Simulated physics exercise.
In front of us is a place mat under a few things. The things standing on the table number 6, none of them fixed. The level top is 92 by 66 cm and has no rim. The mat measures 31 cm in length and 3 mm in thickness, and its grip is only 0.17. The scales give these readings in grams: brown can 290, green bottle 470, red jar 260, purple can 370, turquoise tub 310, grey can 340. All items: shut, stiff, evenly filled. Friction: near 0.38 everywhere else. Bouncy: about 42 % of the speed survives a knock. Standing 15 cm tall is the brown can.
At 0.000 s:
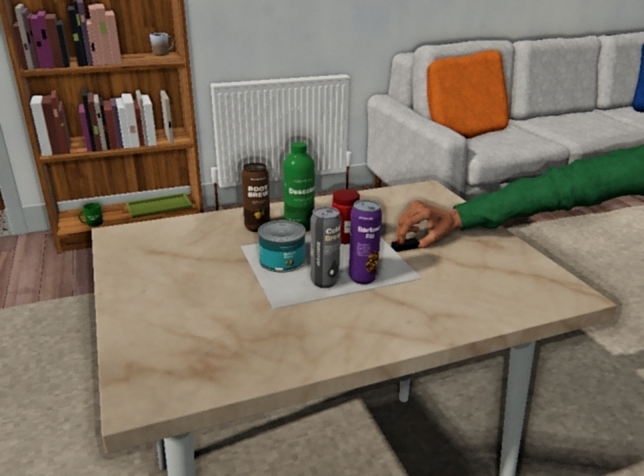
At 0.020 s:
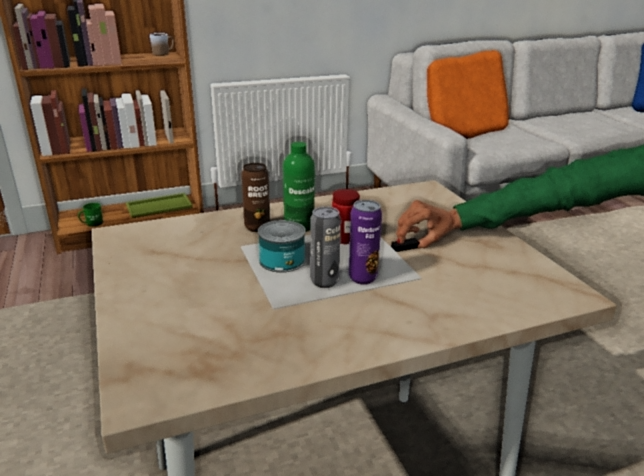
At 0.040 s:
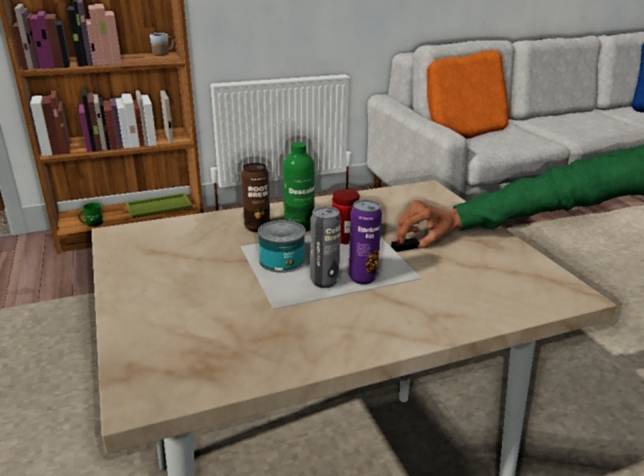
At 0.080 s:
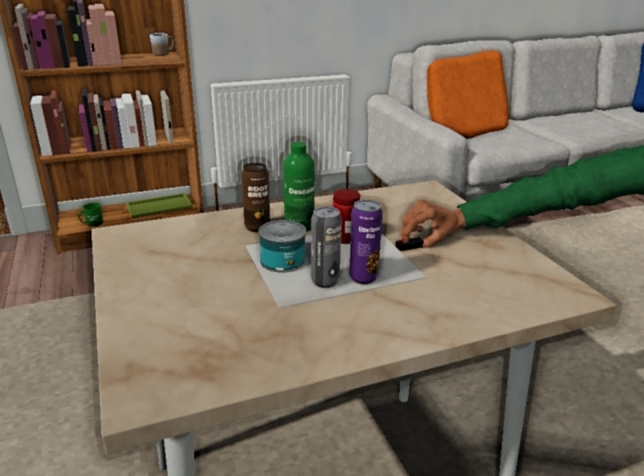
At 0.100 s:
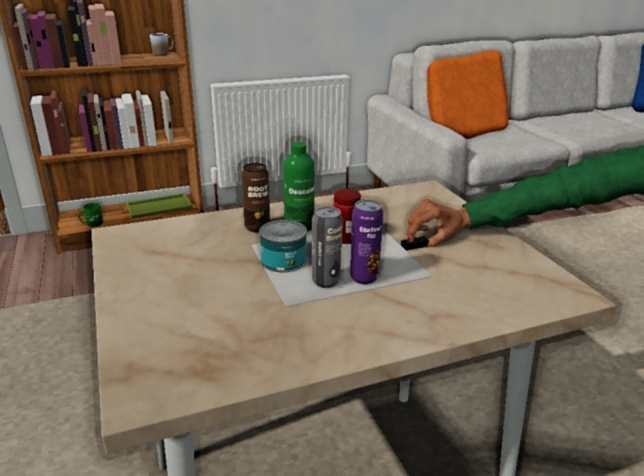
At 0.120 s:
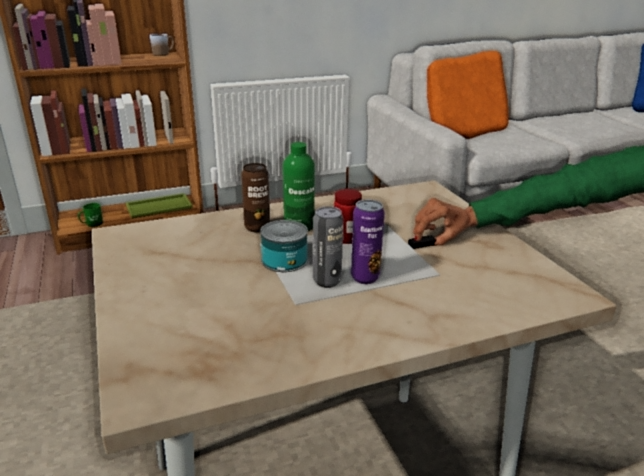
Hand in a green sleeve slowly pulling a pale mat rightward beneath bottles, cans, a jar and a tub on a table.
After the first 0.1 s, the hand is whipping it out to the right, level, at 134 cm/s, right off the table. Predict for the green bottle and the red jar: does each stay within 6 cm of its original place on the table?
Outcome: The green bottle stays about where it started; the red jar ends up away from where it started.
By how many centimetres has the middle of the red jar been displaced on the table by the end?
Start to finish, roughly 10 cm.
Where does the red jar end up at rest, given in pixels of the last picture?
Close to (386, 212).
After 0.32 s, mat out by 31 cm; red jar slid 7 cm near (372, 213); grey can leaning 6°; purple can slid 6 cm.
After 0.52 s, mat out by 58 cm; red jar slid 10 cm near (386, 212); purple can leaning 12°; grey can leaning 4°.
At rest (1.6 s), not toppled but over 6 cm from the start, red jar and purple can; the other 4 in place, give or take 6 cm. Seen from the same camera at the end, green bottle near (299, 187), red jar near (386, 212).
